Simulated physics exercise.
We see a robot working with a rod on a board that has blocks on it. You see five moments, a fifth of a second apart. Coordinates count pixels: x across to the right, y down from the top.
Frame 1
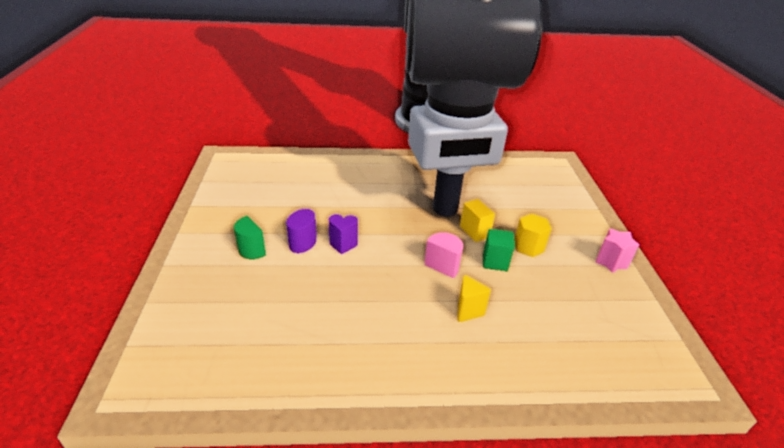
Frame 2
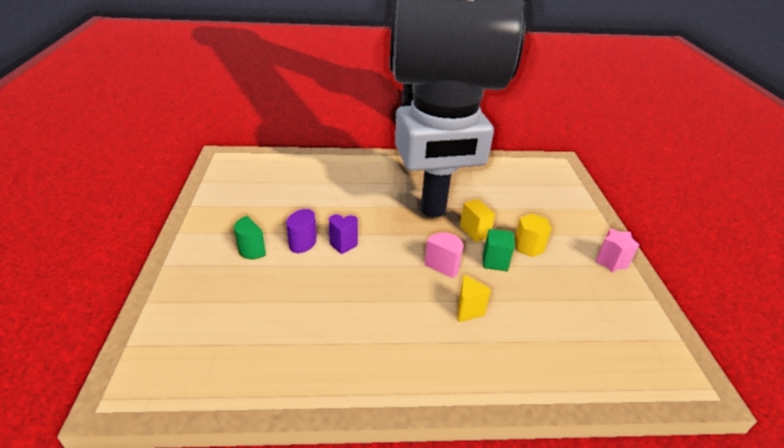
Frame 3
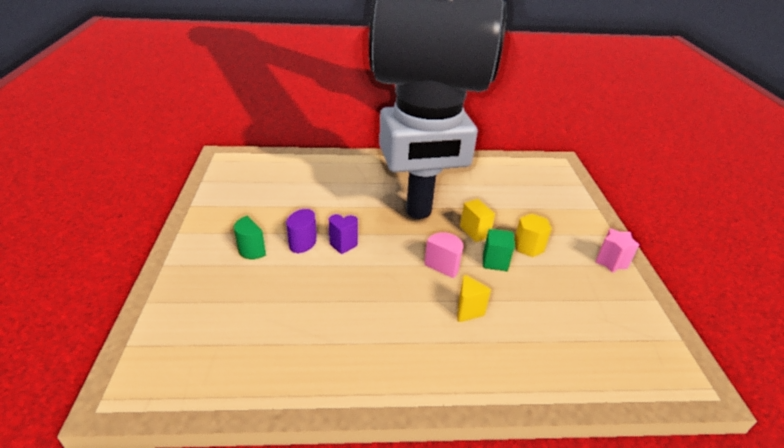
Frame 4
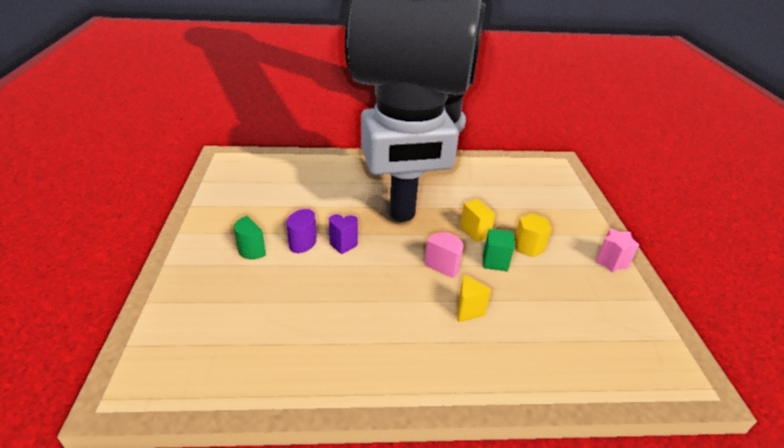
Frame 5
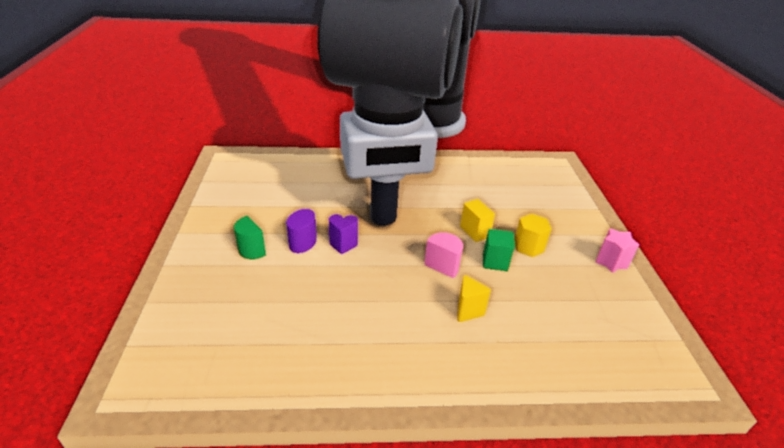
The footage shows a robot arm with a dark rod moving steadily left along the far side of a wooden board, from beside a yellow block toward a purple heart, while the green, purple, pink and yellow blocks stay still.
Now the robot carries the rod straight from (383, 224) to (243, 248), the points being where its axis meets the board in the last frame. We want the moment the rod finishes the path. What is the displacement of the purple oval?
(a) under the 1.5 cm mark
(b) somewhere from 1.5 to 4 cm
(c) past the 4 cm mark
That would be c.
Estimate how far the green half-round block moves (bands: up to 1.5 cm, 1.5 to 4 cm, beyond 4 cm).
Net shift: 1.5 to 4 cm.
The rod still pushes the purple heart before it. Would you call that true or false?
That claim is false.
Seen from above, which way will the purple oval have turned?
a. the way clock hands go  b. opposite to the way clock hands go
The answer is b.
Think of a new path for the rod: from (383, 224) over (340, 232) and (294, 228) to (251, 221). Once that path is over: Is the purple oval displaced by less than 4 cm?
Yes, that is how it ends up.
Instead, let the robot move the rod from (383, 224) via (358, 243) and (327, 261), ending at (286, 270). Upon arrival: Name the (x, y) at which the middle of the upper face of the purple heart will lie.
Pixel (260, 239).
The first path, step by step. One third of the way, rod at (339, 226); purple heart at (341, 222), turned 15° anticlockwise.
Two thirds of the way, rod at (291, 234); purple oval at (272, 230), turned 55° anticlockwise; purple heart at (340, 222), turned 25° anticlockwise.
At the end, rod at (242, 242); green half-round block at (218, 236); purple oval at (258, 238), turned 115° anticlockwise; purple heart at (340, 222), turned 25° anticlockwise.
